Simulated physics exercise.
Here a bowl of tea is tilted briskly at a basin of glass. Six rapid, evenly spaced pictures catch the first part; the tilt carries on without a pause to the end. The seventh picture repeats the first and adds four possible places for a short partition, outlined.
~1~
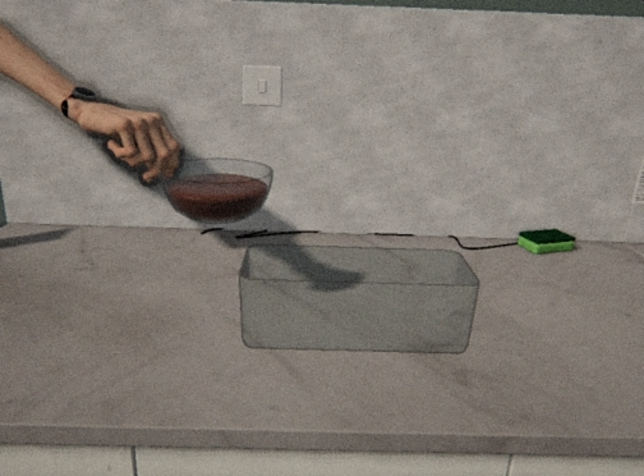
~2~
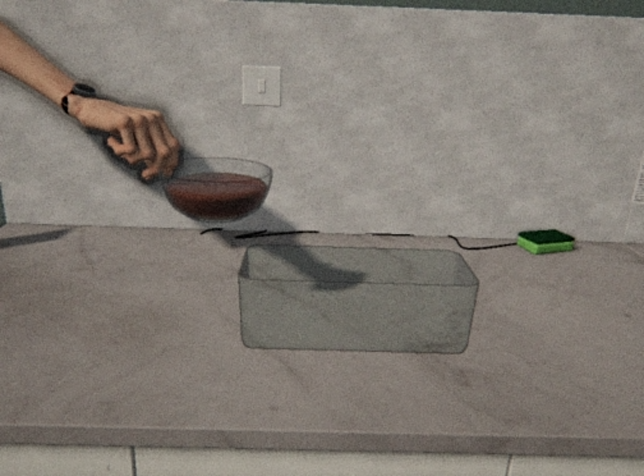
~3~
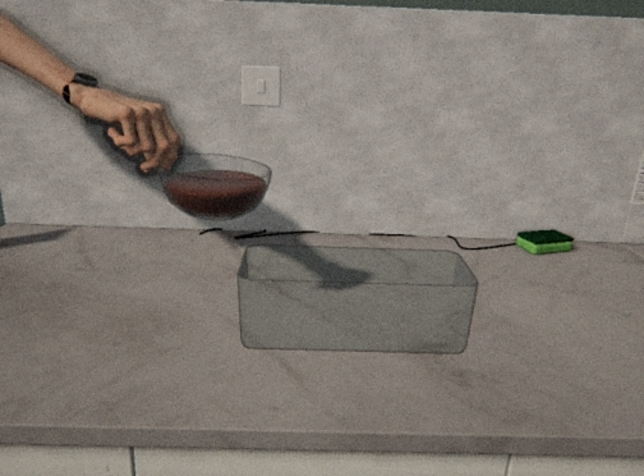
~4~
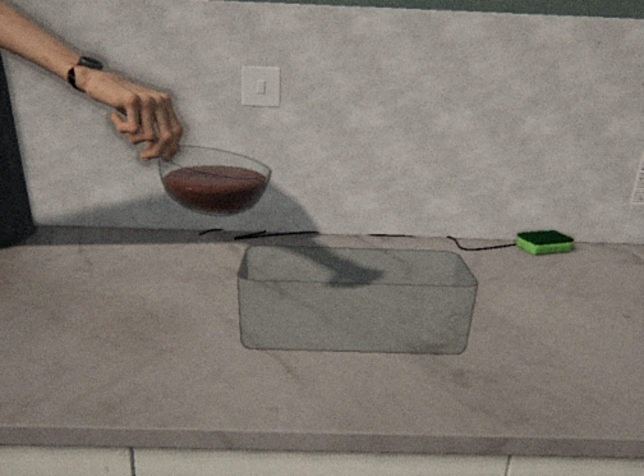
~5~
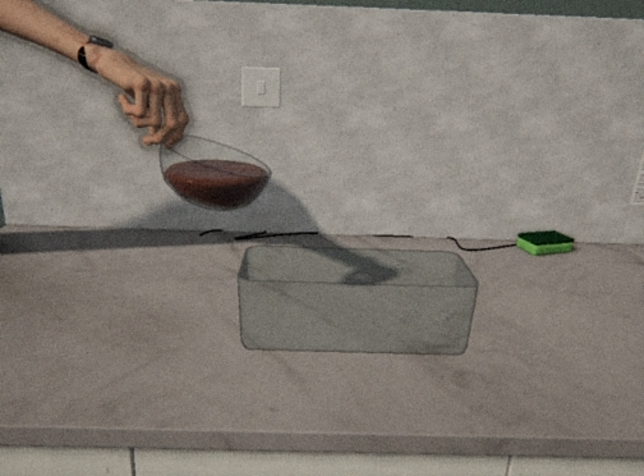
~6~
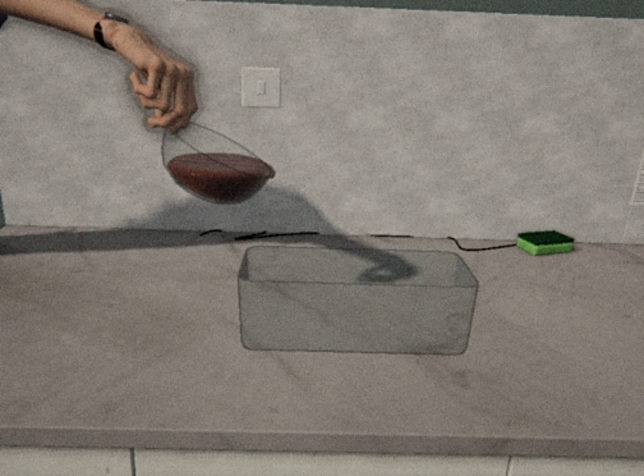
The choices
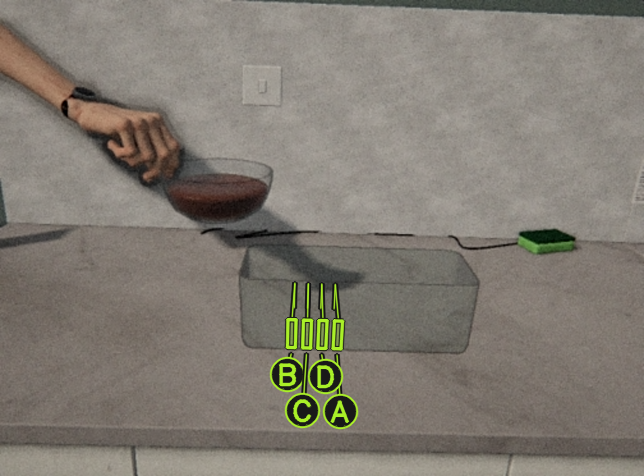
A hand wearing a dark wristband tilts a clear bowl of reddish-brown liquid rightward, bringing the liquid to its lip above a glass basin.
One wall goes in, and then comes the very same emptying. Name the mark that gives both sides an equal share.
A.
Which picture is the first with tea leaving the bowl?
Picture 6.
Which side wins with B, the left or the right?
More ends on the right.
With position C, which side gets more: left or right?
The right side.
In lime, A at (337, 354); B at (291, 353); C at (306, 354); D at (321, 354).
Choosing A, about 49 % ends left of the wall and 50 % right of it.
Choosing B, about 5 % ends left of the wall and 94 % right of it.
Choosing C, about 7 % ends left of the wall and 92 % right of it.
Choosing D, about 18 % ends left of the wall and 81 % right of it.
